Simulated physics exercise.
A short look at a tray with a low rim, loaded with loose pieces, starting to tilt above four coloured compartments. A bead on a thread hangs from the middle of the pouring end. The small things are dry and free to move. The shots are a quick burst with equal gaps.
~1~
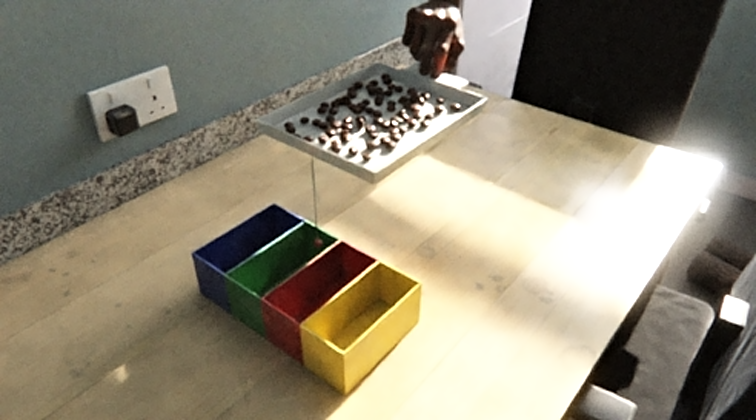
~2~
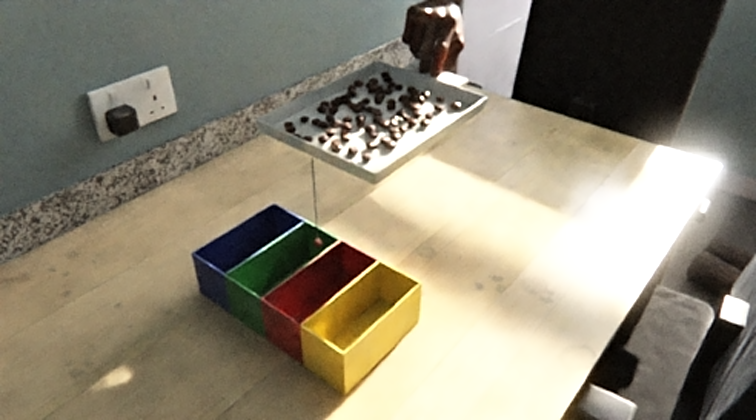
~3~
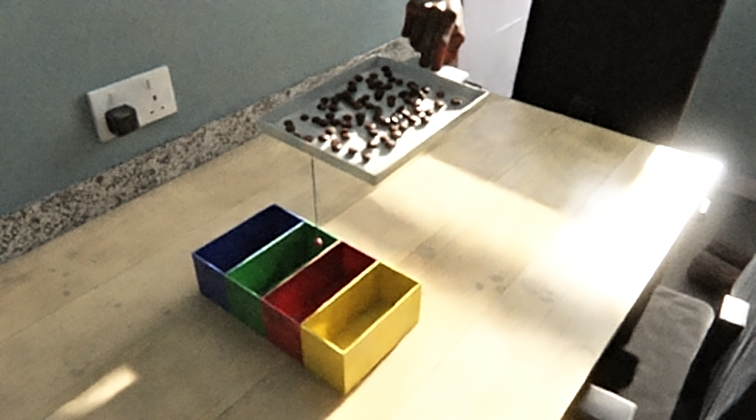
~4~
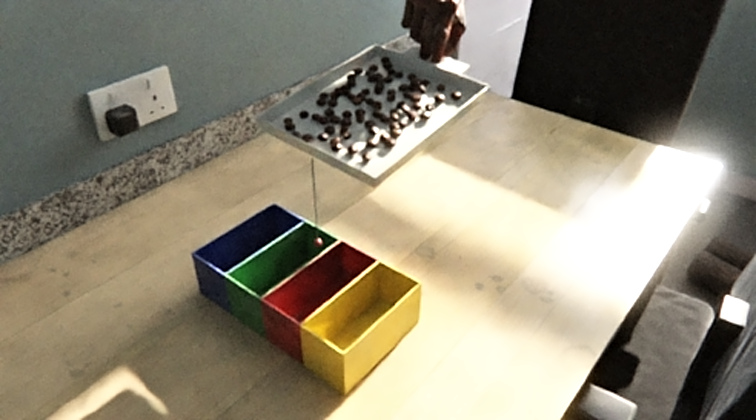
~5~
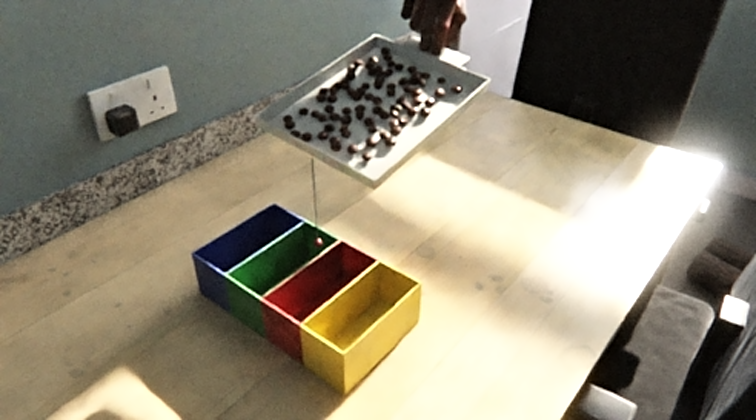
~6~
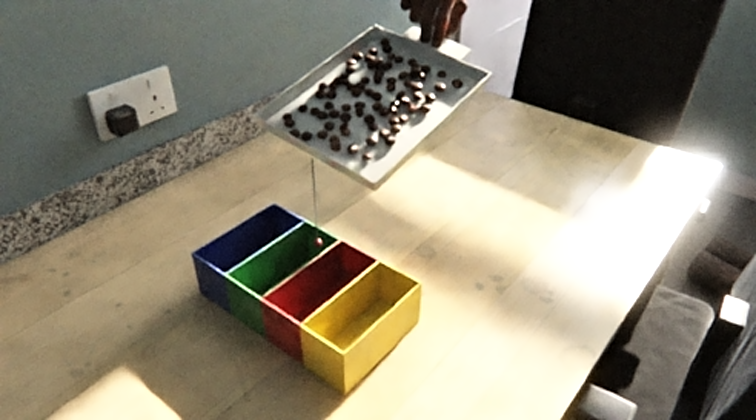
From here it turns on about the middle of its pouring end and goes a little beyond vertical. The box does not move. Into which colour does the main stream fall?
Most goes to the yellow cell.
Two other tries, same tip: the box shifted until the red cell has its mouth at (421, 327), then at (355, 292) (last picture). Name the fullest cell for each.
The first try: The green one. The second: Red.
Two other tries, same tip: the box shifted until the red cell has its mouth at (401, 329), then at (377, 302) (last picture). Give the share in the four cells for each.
Near 100 % and 100 %.
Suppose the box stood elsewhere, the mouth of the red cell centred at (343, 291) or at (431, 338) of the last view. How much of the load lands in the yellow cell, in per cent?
First some 20, then 0 per cent.
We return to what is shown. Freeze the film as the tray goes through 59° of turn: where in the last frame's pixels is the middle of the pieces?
Roughly at (352, 144).
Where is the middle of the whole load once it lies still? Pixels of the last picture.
Roughly at (357, 336).
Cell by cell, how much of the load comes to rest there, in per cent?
Blue cell: 0 %, green cell: 0 %, red cell: 20 %, yellow cell: 70 %.
Soon after the last picture, tray tipped steeply; nearly all on the tray; a stray few in the yellow cell; a stray few falling or outside the box.
A little later, tray tipped right over; about a third on the tray; about half in the yellow cell; a small part in the red cell; a small part falling or outside the box.
Later still, tray tipped past a quarter turn; most in the yellow cell; about a quarter in the red cell; a stray few in the green cell.
At rest, tray tipped past a quarter turn; most in the yellow cell; about a quarter in the red cell; a stray few in the green cell; none in the blue cell.
